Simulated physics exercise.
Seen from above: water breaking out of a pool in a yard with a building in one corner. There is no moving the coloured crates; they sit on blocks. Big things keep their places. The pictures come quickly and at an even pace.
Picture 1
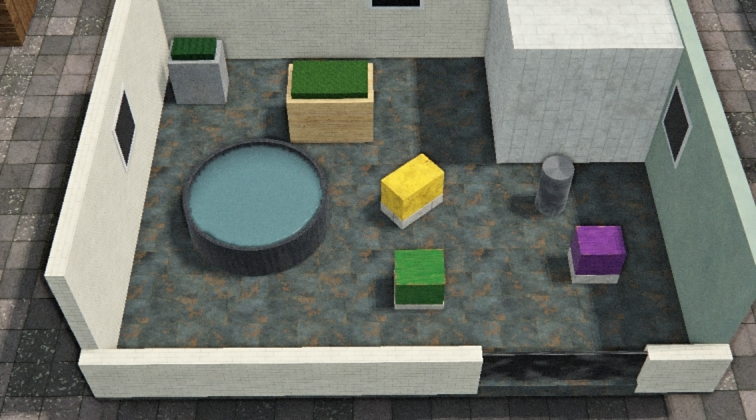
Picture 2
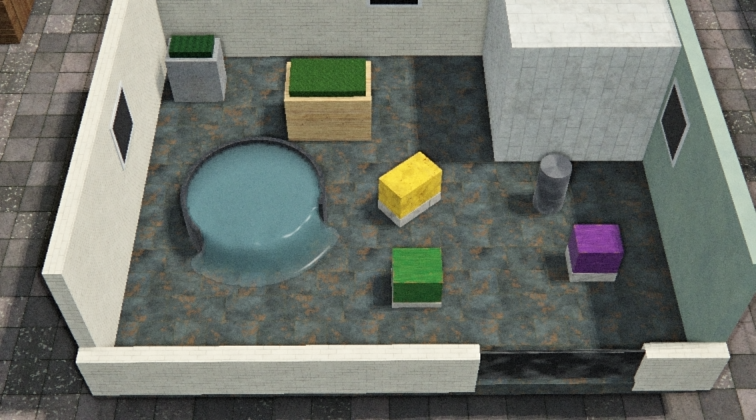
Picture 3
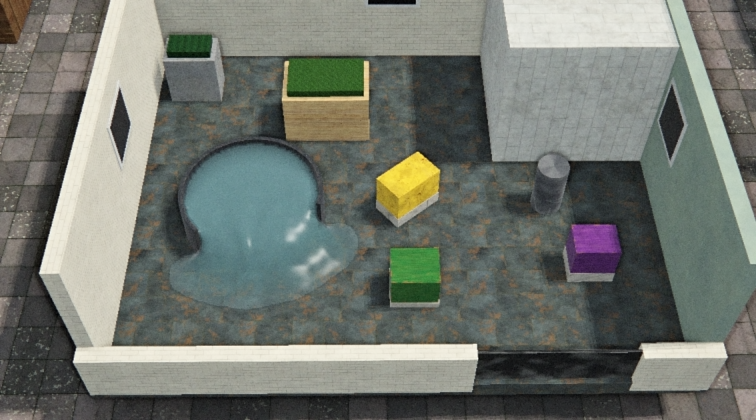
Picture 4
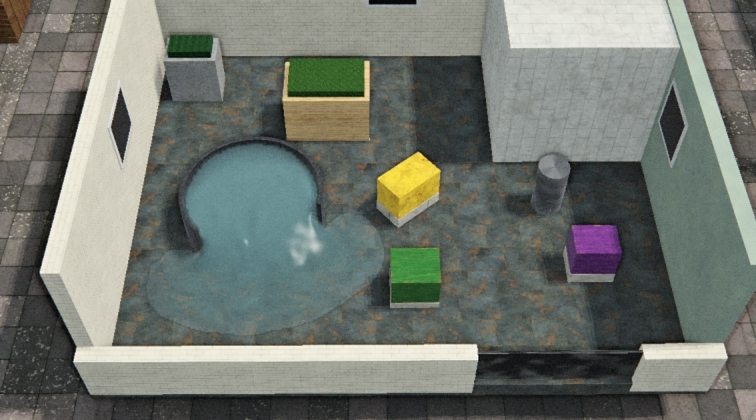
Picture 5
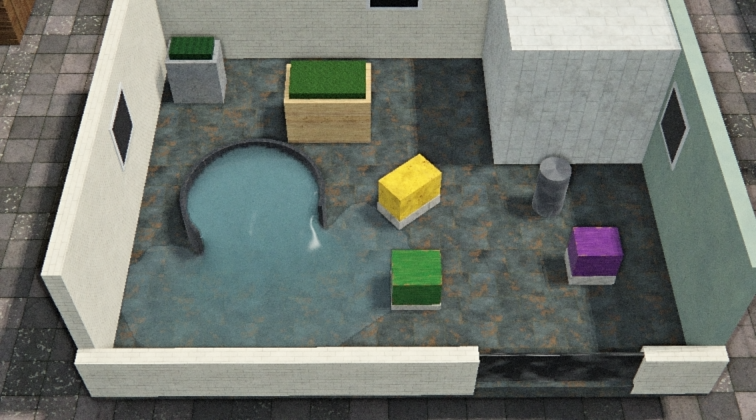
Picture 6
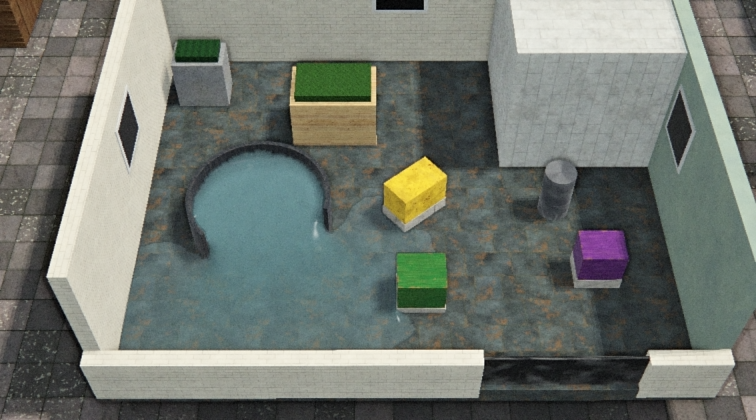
A round pool of still water in a walled yard lost the front of its rim, and water poured out, spreading across the floor toward the front wall and the green crate while the crates stayed put.
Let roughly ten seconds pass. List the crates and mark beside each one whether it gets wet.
Yellow crate - stays dry; purple crate - stays dry; green crate - gets wet.
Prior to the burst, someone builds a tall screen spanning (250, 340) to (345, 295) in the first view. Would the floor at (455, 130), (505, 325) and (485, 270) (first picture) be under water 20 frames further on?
Taking the three spots in order: Spared, soaked, soaked.
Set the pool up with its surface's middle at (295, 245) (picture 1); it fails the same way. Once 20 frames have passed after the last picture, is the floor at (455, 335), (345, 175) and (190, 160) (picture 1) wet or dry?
First drenched; next unwetted; last drenched.
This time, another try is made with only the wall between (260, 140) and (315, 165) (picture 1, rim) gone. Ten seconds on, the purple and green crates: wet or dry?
The purple crate is not reached, the green crate is not reached.
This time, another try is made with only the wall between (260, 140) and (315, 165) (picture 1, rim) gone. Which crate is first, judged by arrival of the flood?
My answer: The yellow-painted one.
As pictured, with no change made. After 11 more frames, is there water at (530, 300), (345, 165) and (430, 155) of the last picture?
First spot swamped, second spot clear, third spot clear.
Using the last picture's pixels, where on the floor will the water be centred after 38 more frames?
My reading is close to (376, 256).
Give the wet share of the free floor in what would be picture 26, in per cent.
About 50 in a hundred.
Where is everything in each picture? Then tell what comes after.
The first picture shows still water in the pool at (256, 195).
In the second picture, water pours out at (269, 261) and has run to (333, 231).
In the third picture, water pours out at (267, 263) and has run to (349, 231).
In the fourth picture, water pours out at (268, 264) and has run to (152, 285).
In the fifth picture, water pours out at (269, 266) and has run to (132, 317).
In the sixth picture, water pours out at (274, 269) and has run to a hidden place.
A moment on, water covers 25 % of the floor; the yellow crate water round its plinth, the purple crate not reached, the green crate water round its plinth.
Next, water covers 35 % of the floor; the yellow crate water round its plinth, the purple crate water round its plinth, the green crate water round its plinth.
Then, water covers 50 % of the floor; the yellow crate water round its plinth, the purple crate water round its plinth, the green crate water round its plinth.
Later, water covers 75 % of the floor; the yellow crate water round its plinth, the purple crate water round its plinth, the green crate water round its plinth.
In the end, water covers 95 % of the floor; the yellow crate stayed above the water, the purple crate stayed above the water, the green crate was topped.
